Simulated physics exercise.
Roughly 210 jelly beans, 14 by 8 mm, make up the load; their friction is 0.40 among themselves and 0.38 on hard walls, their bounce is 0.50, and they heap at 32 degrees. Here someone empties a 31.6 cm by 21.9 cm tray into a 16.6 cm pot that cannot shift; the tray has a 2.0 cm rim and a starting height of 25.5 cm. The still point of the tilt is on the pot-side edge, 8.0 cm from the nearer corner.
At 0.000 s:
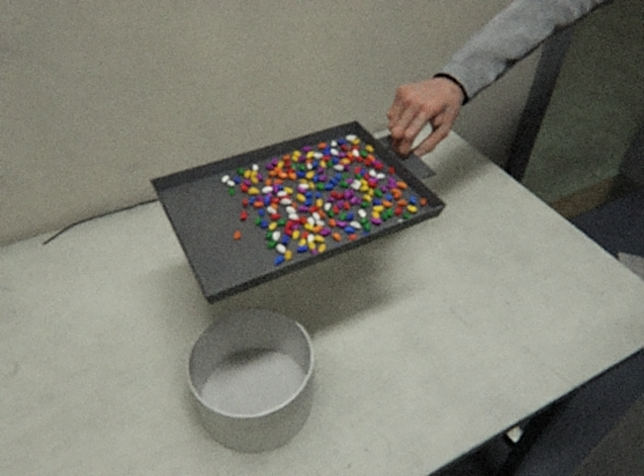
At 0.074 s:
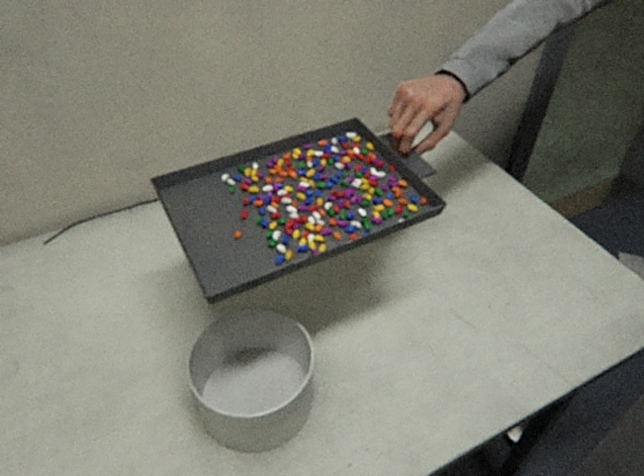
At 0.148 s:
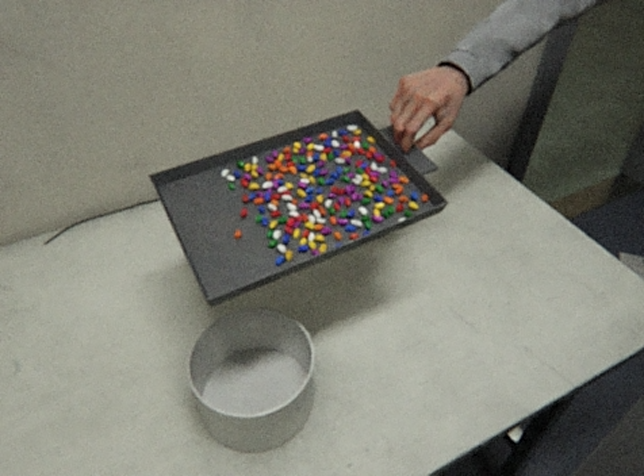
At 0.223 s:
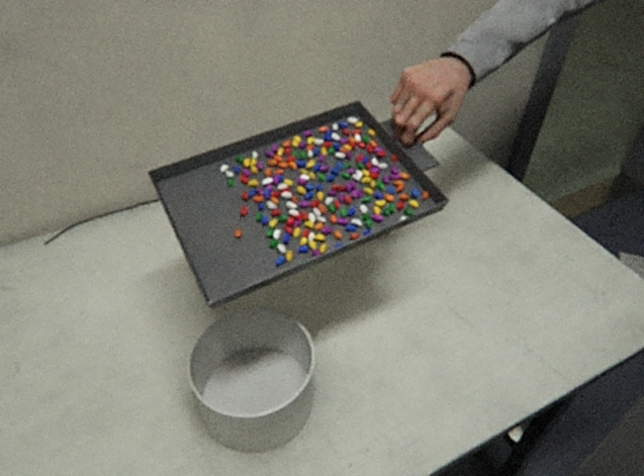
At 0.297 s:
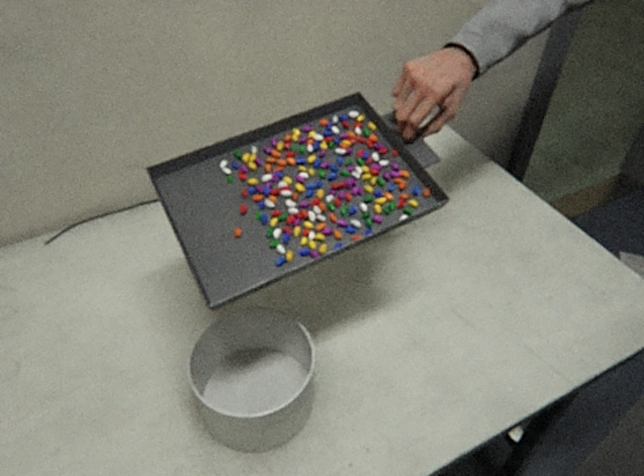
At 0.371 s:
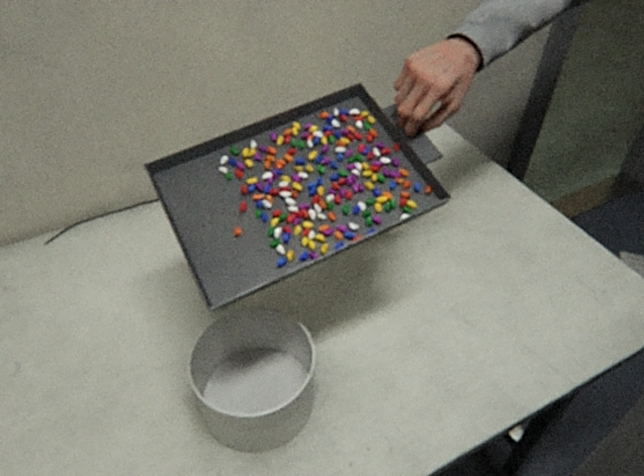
The clip shows a hand gripping the handle of a dark rectangular tray scattered with colourful jelly beans above a table, gradually raising its far side toward a steeper tilt while the beans barely shift and a grey pot sits below.
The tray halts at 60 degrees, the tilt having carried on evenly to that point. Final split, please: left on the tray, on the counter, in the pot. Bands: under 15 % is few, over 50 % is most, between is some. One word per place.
Tray: Most, counter: Few, pot: Few.
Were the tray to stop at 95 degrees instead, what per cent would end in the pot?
In that case, near 85 percent.
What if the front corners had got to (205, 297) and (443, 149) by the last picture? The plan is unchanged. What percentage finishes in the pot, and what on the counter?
That works out as pot 5 and counter 35.
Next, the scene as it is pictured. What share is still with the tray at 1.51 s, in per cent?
95%, roughly.
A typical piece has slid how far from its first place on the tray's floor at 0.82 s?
Displacement on the tray: Roughly 7 cm.
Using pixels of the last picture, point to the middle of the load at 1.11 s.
Look near (302, 249) in the last picture.
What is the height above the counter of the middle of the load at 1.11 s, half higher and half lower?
I'd say near 26 cm.
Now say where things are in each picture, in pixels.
Tray tilt 0 degrees, front corners at (207, 292) and (441, 204); middle of the pieces at (319, 196); pot at (250, 357), in the first frame.
Tray tilt 1 degrees, front corners at (208, 293) and (442, 203); middle of the pieces at (319, 195), in the second frame.
Tray tilt 4 degrees, front corners at (209, 296) and (443, 201), lowest corner left front; middle of the pieces at (319, 192), in the third frame.
Tray tilt 8 degrees, front corners at (209, 299) and (444, 199), lowest corner left front; middle of the pieces at (320, 189), in the fourth frame.
Tray tilt 11 degrees, front corners at (210, 302) and (445, 198), lowest corner left front; middle of the pieces at (320, 185), in the fifth frame.
Tray tilt 15 degrees, front corners at (211, 305) and (446, 196), lowest corner left front; middle of the pieces at (320, 182); pot at (252, 357). The tray's pace is about 50 degrees a second, in the sixth frame.
After 0.82 s, tilt 37 degrees; the tray holds 100 %, the pot 0 %.
After 1.11 s, tilt 51 degrees; the tray holds 100 %, the pot 0 %.
After 1.51 s, tilt 60 degrees; the tray holds 95 %, the pot 5 %.
In the end, at 2.1 s, tray 95 %, counter 0 %, pot 5 %.
